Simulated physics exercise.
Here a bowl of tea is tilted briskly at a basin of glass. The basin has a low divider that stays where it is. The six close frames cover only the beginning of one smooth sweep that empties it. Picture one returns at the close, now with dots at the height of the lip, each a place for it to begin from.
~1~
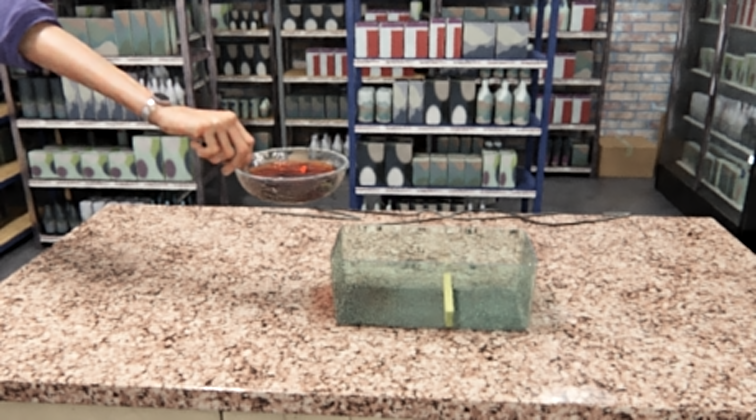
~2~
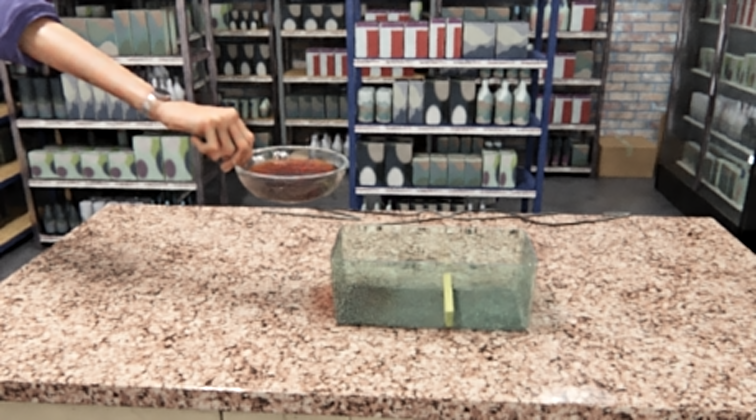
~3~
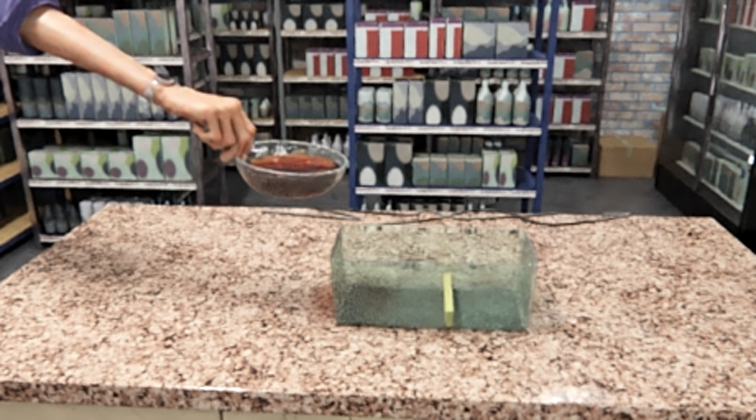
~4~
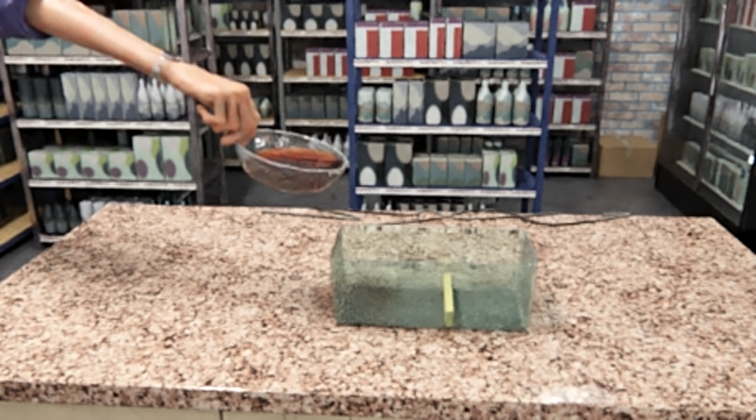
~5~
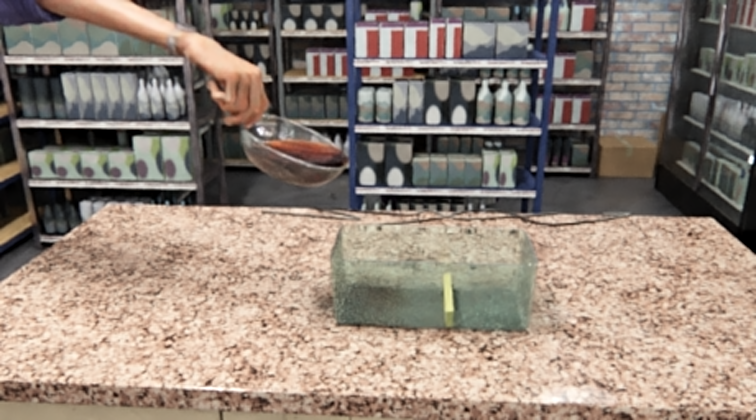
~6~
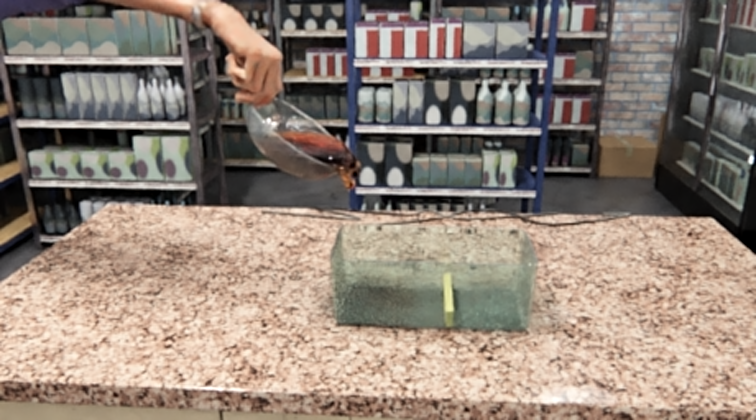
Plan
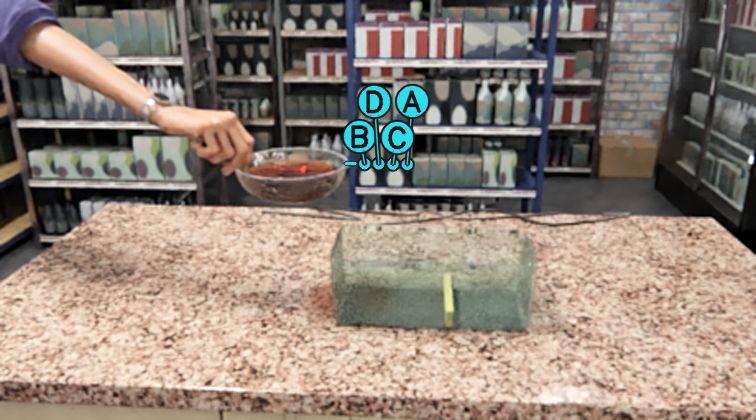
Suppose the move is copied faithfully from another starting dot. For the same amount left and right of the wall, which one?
It is D.
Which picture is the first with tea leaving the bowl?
In picture 5.
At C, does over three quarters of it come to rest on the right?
No.
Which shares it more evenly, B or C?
The answer is C.
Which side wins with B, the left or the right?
The left side.
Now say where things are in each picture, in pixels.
Upright, lip at (346, 163); basin from (334, 321) to (529, 328); top of the wall at (448, 291); nothing has left yet.
Upright, lip at (346, 163); nothing has left yet.
Tipped about 7°, lip at (346, 163); nothing has left yet.
Tipped about 14°, lip at (346, 163); nothing has left yet.
Tipped about 25°, lip at (346, 163); tea is over the lip, down to (346, 163).
Tipped about 37°, lip at (346, 163); tea is over the lip, down to (352, 185).
On the marked copy, A at (407, 164); B at (364, 163); C at (392, 164); D at (378, 164).
Choosing A, about 23 % ends left of the wall and 76 % right of it.
Choosing B, about 75 % ends left of the wall and 23 % right of it.
Choosing C, about 32 % ends left of the wall and 66 % right of it.
Choosing D, about 50 % ends left of the wall and 49 % right of it.
